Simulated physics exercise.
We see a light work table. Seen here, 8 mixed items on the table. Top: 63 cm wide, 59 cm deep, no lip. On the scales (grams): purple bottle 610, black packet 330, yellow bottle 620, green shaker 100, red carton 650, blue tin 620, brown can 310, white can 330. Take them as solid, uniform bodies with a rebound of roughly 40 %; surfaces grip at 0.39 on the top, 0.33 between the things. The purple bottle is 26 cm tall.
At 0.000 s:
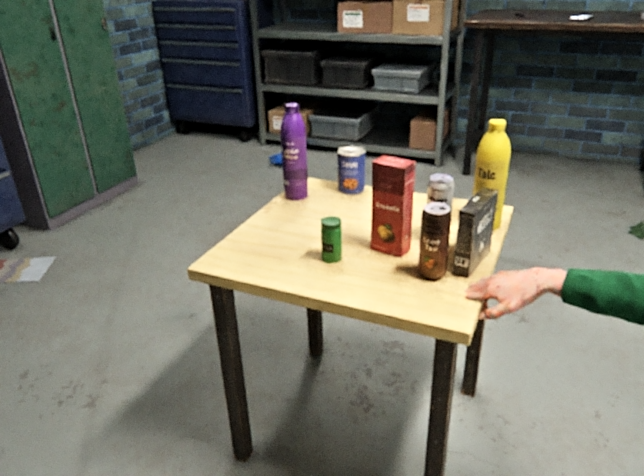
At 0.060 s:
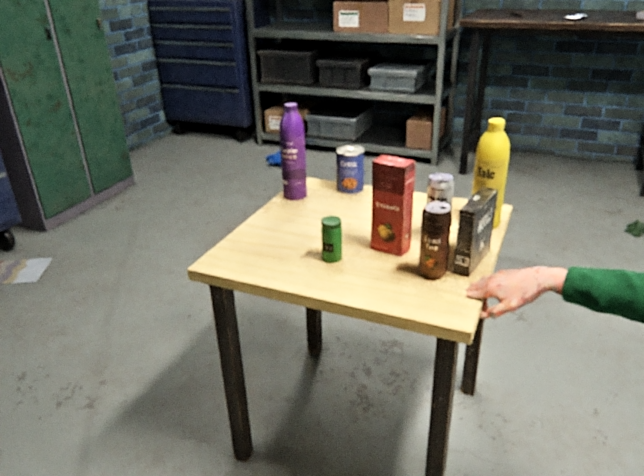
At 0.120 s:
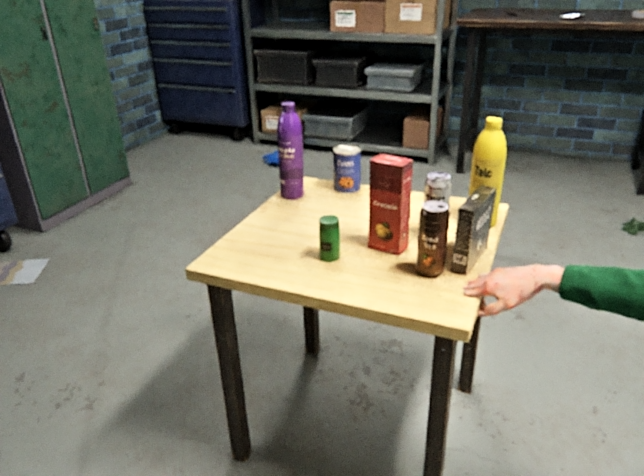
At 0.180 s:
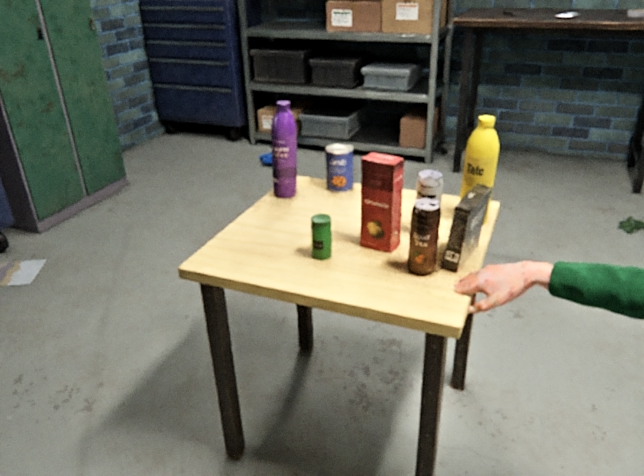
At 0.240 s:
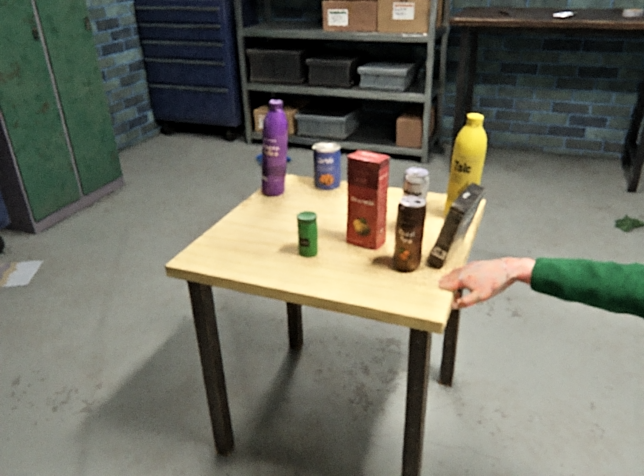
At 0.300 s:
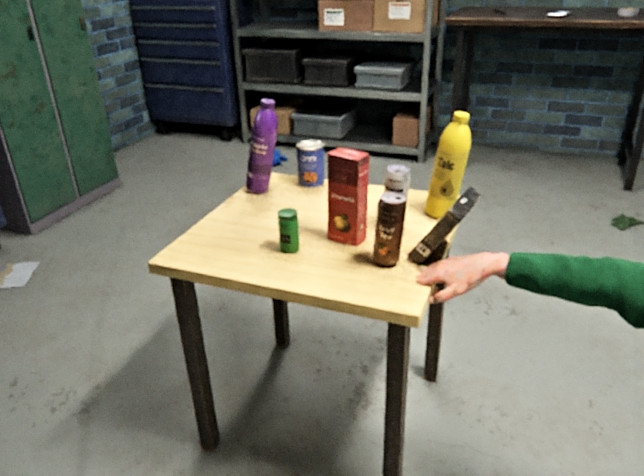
A hand pushes a light work table to the left as a black packet leans over.
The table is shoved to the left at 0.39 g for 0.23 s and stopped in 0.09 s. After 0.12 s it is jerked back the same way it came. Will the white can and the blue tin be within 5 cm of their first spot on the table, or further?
The white can leaves its spot and the blue tin stays put.
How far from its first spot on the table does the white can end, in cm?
Some 21 cm.
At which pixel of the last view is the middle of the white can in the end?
Near (355, 211).
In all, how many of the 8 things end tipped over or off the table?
That comes to 6.
After 0.60 s, table 12 cm from its start; purple bottle and black packet now off the table; white can on its side near (334, 207); blue tin slid 6 cm near (286, 162).
After 0.80 s, white can on its side near (347, 210); blue tin slid 6 cm near (324, 166); yellow bottle on its side.
After 1.20 s, white can on its side near (355, 211); blue tin slid 2 cm near (338, 167); yellow bottle on its side.
By the end (1.7 s), off the table, purple bottle and black packet; tipped over on the table, yellow bottle, red carton, brown can and white can; not toppled but over 5 cm from the start, green shaker; blue tin in place, give or take 5 cm. Seen from the same camera at the end, white can near (355, 211), blue tin near (338, 167).
